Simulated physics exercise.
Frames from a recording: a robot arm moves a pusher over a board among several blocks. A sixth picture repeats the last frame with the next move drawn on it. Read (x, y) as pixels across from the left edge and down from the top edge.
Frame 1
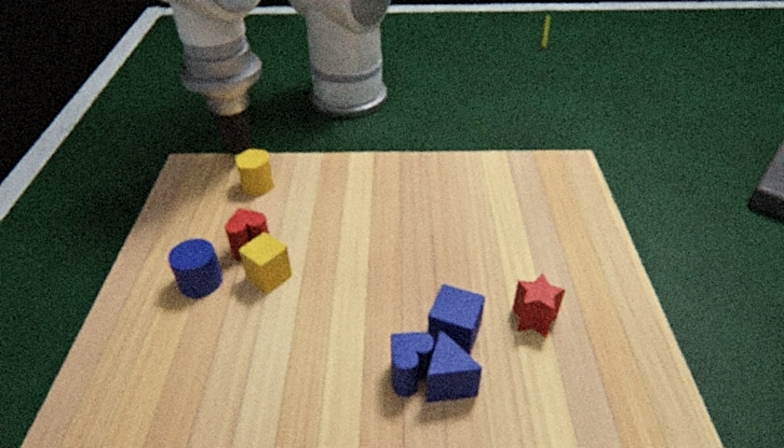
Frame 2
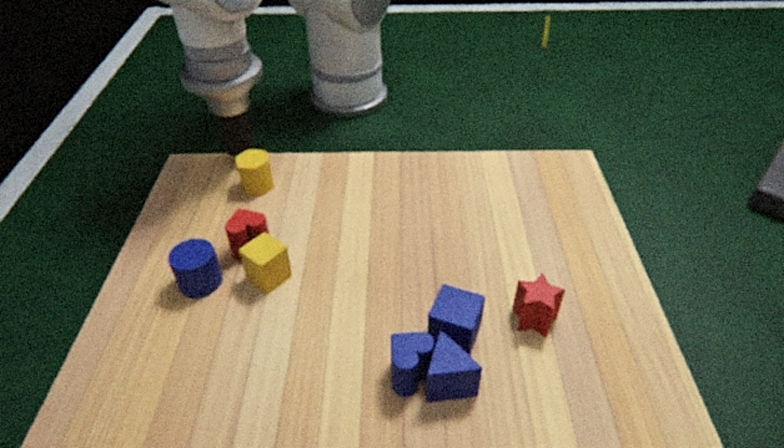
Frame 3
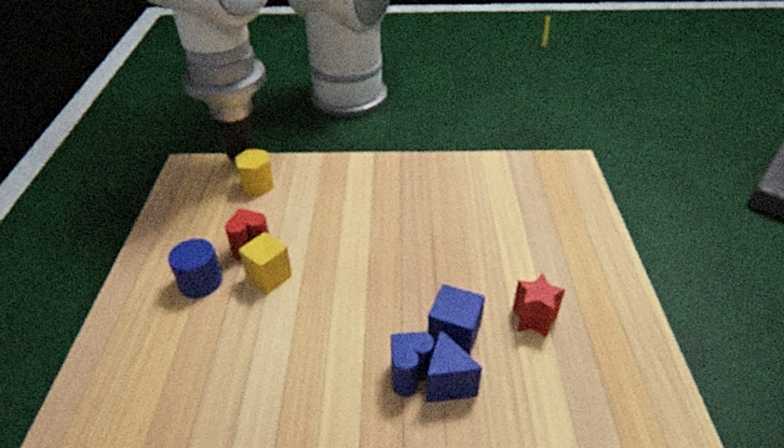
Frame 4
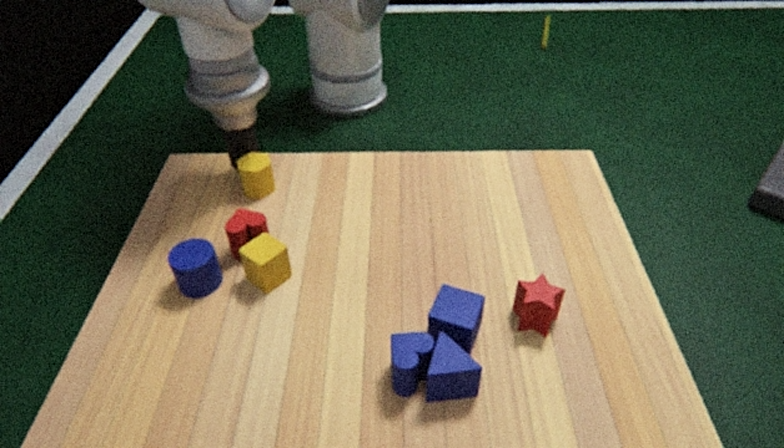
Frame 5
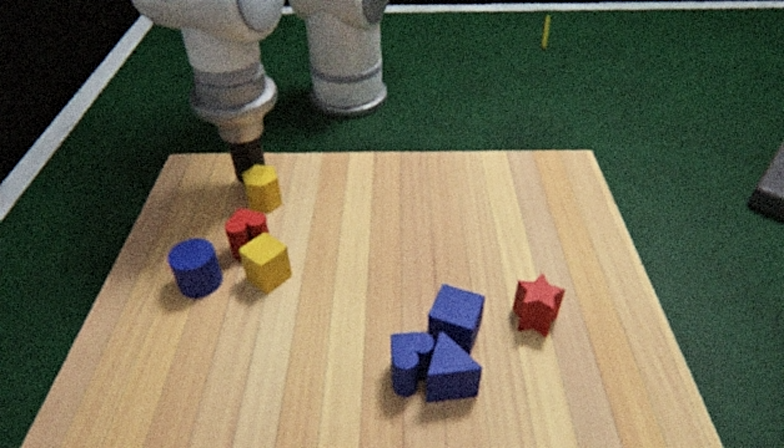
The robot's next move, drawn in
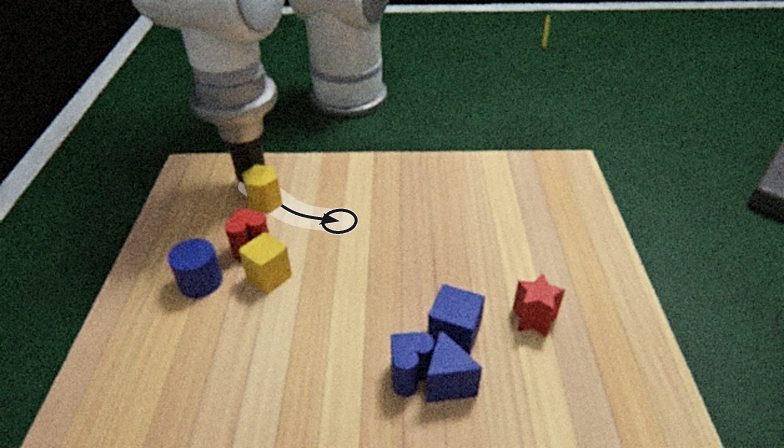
On a wooden board over a green surface, a robot arm hovered behind several red, blue and yellow blocks, then nudged the rear yellow block slightly forward and right while the others stayed still.
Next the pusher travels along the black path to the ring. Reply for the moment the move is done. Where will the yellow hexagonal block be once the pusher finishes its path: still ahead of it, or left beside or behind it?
The pusher passes it.
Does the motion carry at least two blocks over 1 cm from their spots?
My answer is no.
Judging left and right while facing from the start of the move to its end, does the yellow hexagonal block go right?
Yes.
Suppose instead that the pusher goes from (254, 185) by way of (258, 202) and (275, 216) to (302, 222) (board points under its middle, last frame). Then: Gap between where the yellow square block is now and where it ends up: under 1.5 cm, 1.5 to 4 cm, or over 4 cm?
Distance: Below 1.5 cm.
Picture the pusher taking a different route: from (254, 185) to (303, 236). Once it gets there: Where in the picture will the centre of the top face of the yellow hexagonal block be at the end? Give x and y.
The point I'd pick in the picture is (283, 232).
The drawn path runs from (254, 185) via (276, 201) and (303, 215), ending at (340, 221).
On the path given first. One third of the way, pusher at (274, 190); yellow hexagonal block at (270, 194), turned 40° clockwise.
Two thirds of the way, pusher at (302, 205); yellow hexagonal block at (280, 209), turned 95° clockwise.
At the end, pusher at (338, 210); red heart block not moved; yellow hexagonal block at (280, 209), turned 95° clockwise.
